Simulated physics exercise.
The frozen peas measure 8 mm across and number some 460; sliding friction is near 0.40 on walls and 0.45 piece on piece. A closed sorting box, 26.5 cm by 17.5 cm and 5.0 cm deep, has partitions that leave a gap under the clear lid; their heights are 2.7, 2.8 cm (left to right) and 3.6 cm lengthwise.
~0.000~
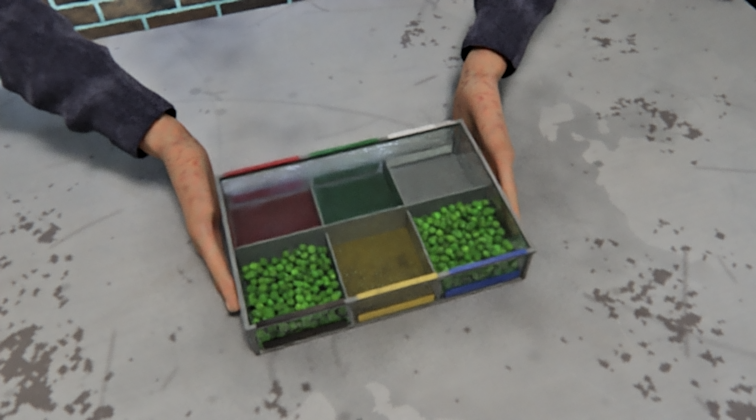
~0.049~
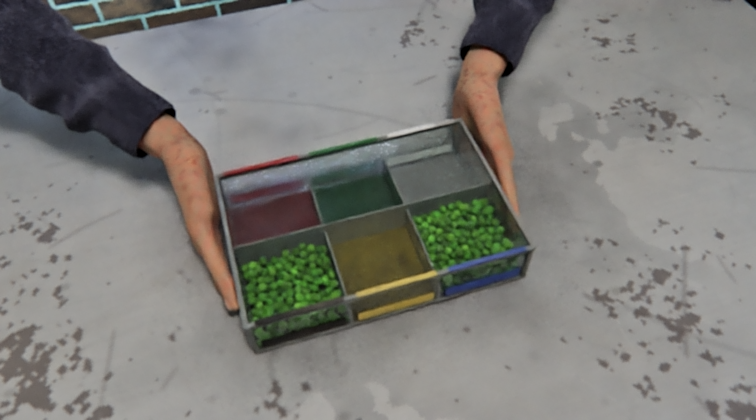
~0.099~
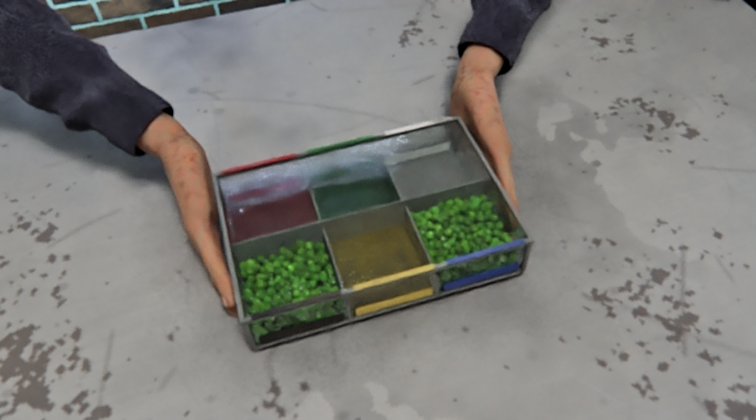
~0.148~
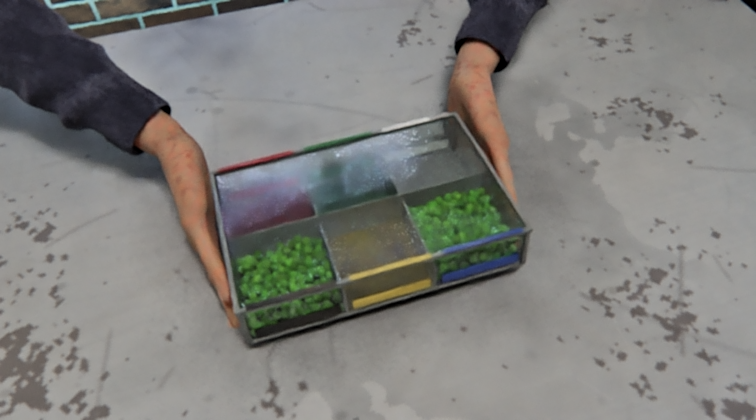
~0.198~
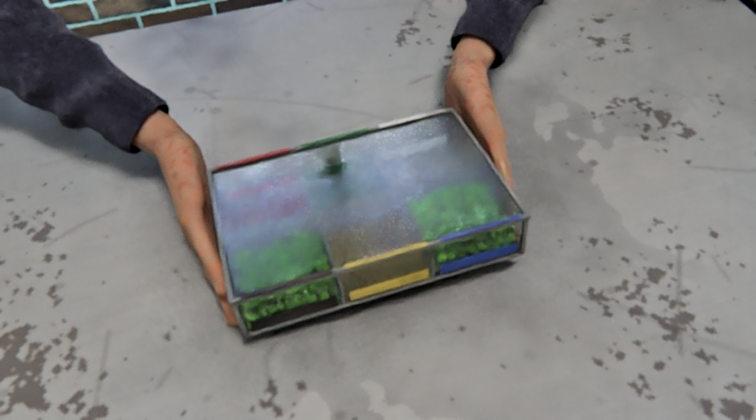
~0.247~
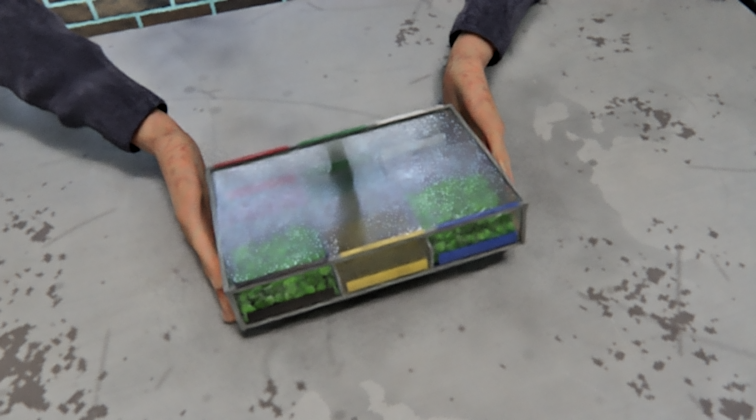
Two hands slowly tilt a clear-lidded sorting box holding green peas in two front compartments.
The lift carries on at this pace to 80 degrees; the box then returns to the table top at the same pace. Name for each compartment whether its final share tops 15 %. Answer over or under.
Red: Under, blue: Over, green: Under, yellow: Under, white: Under, black: Over.
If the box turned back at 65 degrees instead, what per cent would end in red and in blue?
Then: Red 0, blue 50.
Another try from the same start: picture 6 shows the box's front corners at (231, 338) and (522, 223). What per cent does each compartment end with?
Red 0, blue 30, green 0, yellow 10, white 0, black 60.
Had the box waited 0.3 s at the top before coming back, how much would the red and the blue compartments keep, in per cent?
Then: Red 5, blue 45.
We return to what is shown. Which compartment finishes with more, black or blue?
The blue compartment.
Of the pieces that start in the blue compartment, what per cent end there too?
About 70 per cent.
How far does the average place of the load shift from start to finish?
Some 4.0 cm.
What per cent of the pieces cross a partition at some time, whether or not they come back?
About 20 per cent.
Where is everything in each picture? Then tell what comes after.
Box tilt 0 degrees, front corners at (249, 327) and (530, 249); blue 65 %, black 35 %, in the first picture.
Box tilt 1 degrees, front corners at (248, 325) and (530, 247), in the second picture.
Box tilt 3 degrees, front corners at (245, 319) and (529, 240), in the third picture.
Box tilt 6 degrees, front corners at (239, 310) and (527, 228), lowest corner left back, in the fourth picture.
Box tilt 9 degrees, front corners at (234, 300) and (525, 216), lowest corner left back, in the fifth picture.
Box tilt 13 degrees, front corners at (229, 289) and (523, 203), lowest corner left back; blue 65 %, black 35 %. The box's pace is about 70 degrees a second, in the sixth picture.
Then, at 1.30 s, tilt 80 degrees; blue 55 %, green 5 %, white 5 %, black 35 %.
Then, at 2.01 s, tilt 35 degrees; red 5 %, blue 45 %, green 5 %, yellow 5 %, white 5 %, black 35 %.
Then, at 2.74 s, tilt 0 degrees; red 5 %, blue 45 %, green 5 %, yellow 5 %, white 5 %, black 35 %.
In the end, at 3.3 s, red 5 %, blue 45 %, green 5 %, yellow 5 %, white 5 %, black 35 %.
